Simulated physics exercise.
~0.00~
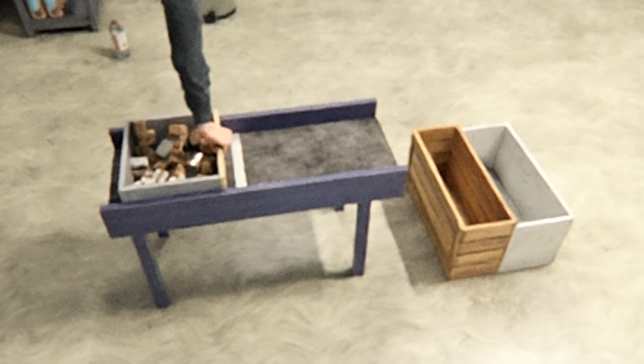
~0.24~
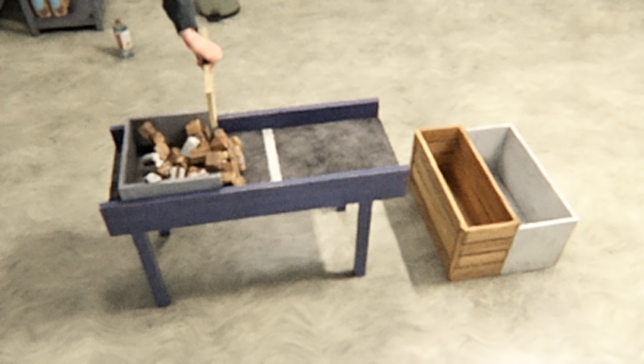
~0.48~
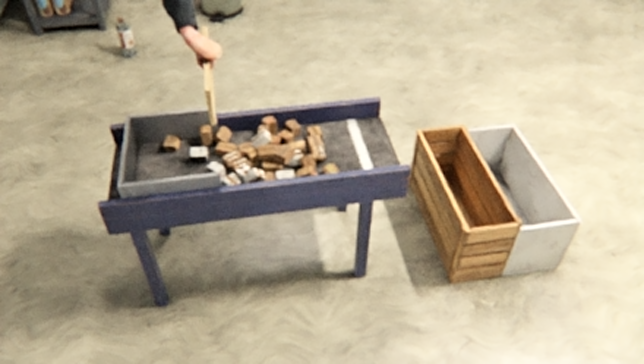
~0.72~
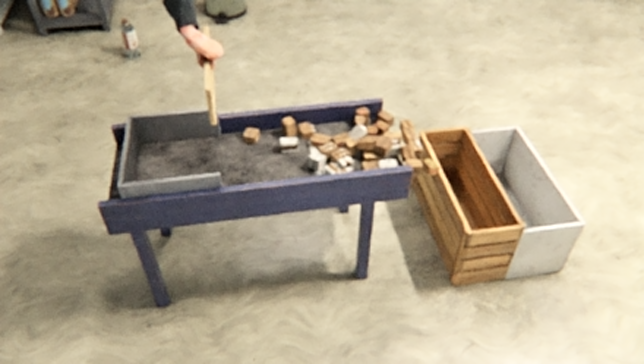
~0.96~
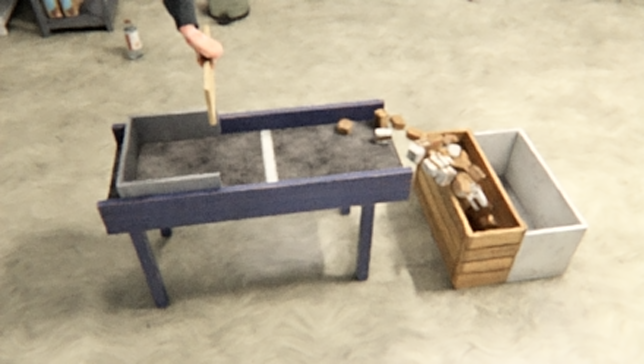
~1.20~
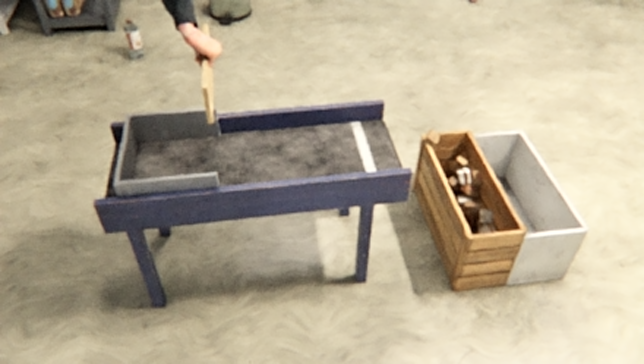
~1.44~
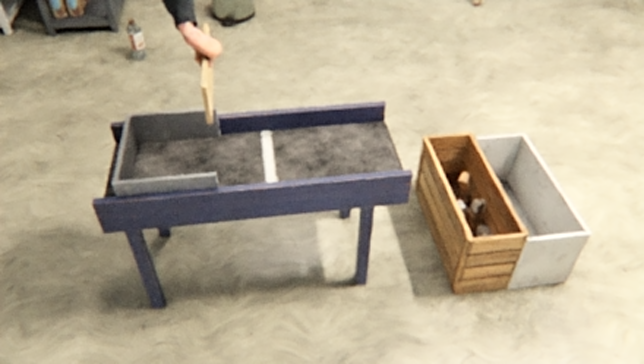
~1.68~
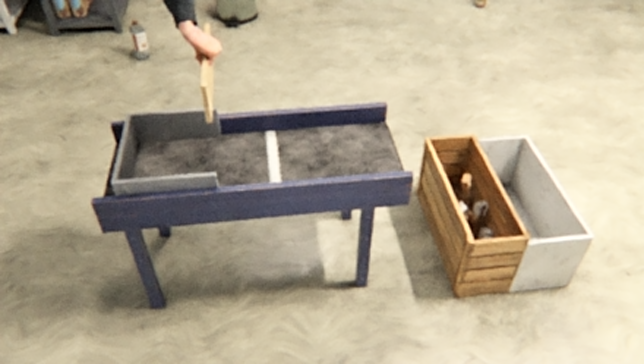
In the video, a hand lifts a gate at a grey pen on a dark belt, and a loose pile of small brown and pale blocks rides right, spreads out, and tumbles off the end into a wooden tote beside a white box, leaving the belt empty.
